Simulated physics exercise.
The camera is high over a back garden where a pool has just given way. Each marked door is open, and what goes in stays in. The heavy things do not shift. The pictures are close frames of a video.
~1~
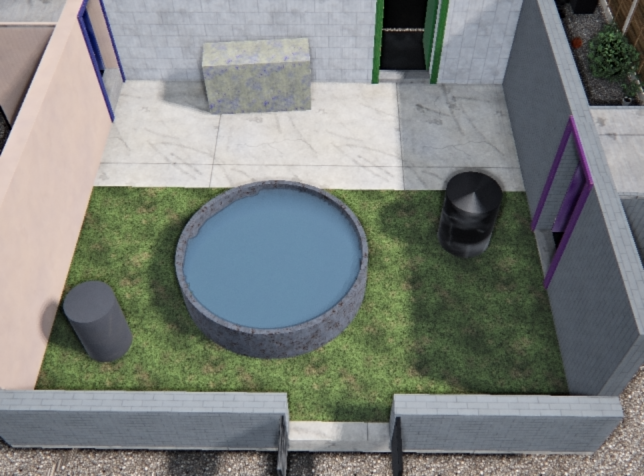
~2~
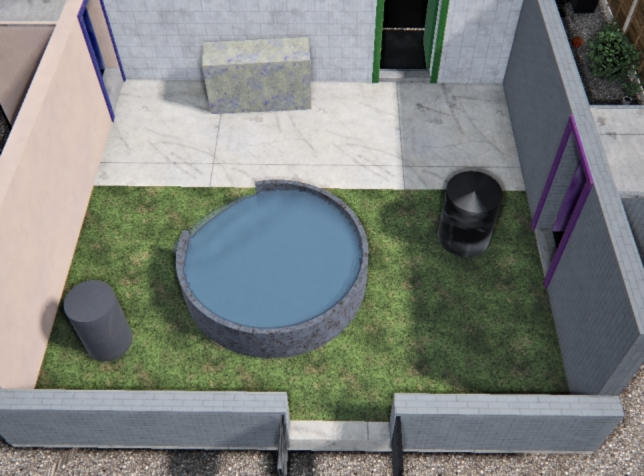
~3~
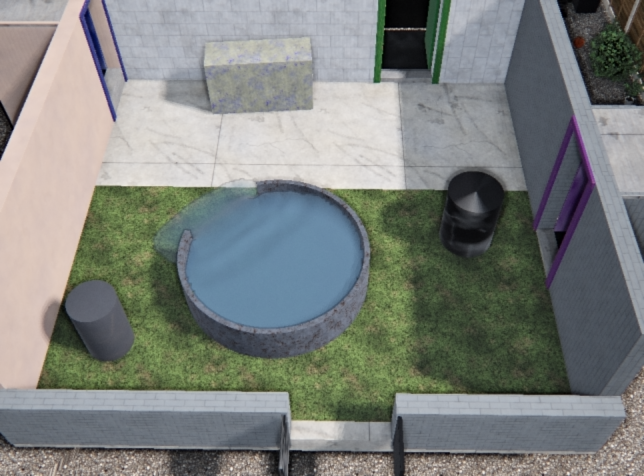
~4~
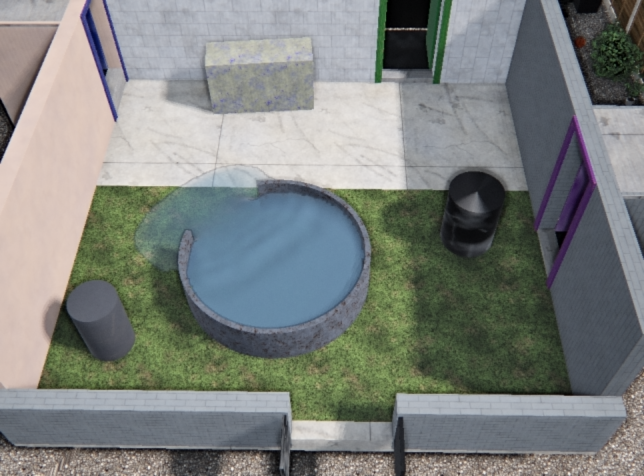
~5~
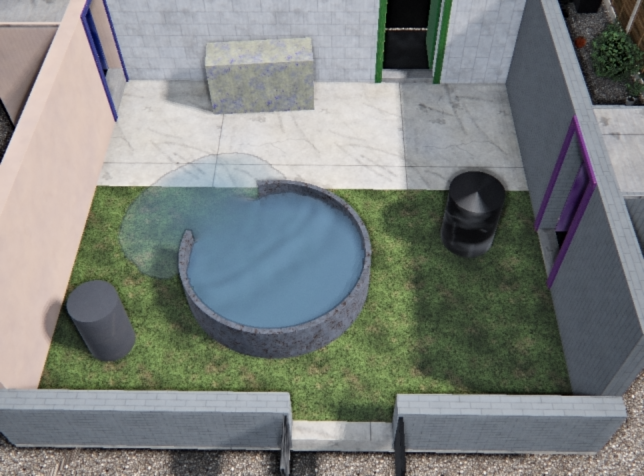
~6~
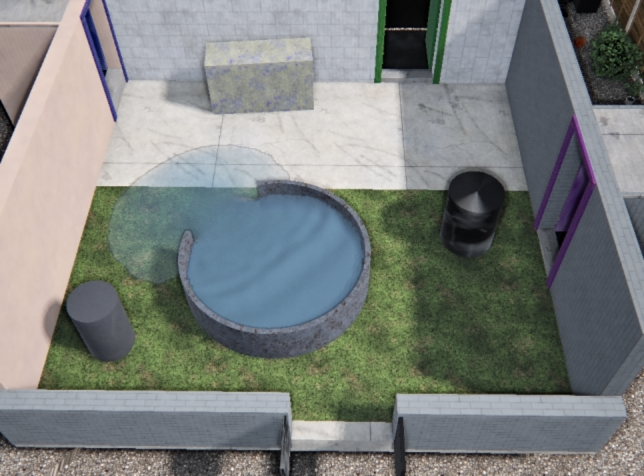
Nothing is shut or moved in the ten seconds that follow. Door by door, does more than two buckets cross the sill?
One by one: The purple door stays under that; the green door stays under that; the blue door stays under that.
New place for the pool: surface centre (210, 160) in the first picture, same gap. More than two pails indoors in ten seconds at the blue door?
In short: The blue door passes that mark.
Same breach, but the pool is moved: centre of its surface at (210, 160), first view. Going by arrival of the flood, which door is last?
It is the purple door.
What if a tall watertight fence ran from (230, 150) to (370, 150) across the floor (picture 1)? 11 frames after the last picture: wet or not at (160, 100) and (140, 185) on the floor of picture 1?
In turn: Wet, flooded.
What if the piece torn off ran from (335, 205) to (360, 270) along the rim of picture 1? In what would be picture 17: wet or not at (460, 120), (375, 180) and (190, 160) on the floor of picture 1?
One after the other: Covered, under water, clear.
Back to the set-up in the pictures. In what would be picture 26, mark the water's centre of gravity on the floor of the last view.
At about (218, 207).
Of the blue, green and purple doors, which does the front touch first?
The blue one.
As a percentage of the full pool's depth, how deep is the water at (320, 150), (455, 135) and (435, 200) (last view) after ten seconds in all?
Roughly 10, 16 and 10 per cent, in turn.
A moment on, water covers 25 % of the floor; the purple door not reached, the green door not reached, the blue door not reached.
Next, water covers 30 % of the floor; the purple door not reached, the green door not reached, the blue door wet at the sill, nothing in.
Then, water covers 40 % of the floor; the purple door not reached, the green door not reached, the blue door wet at the sill, nothing in.
Later, water covers 70 % of the floor; the purple door not reached, the green door wet at the sill, nothing in, the blue door wet at the sill, nothing in.
In the end, water covers 90 % of the floor; the purple door wet at the sill, nothing in, the green door wet at the sill, nothing in, the blue door wet at the sill, nothing in.
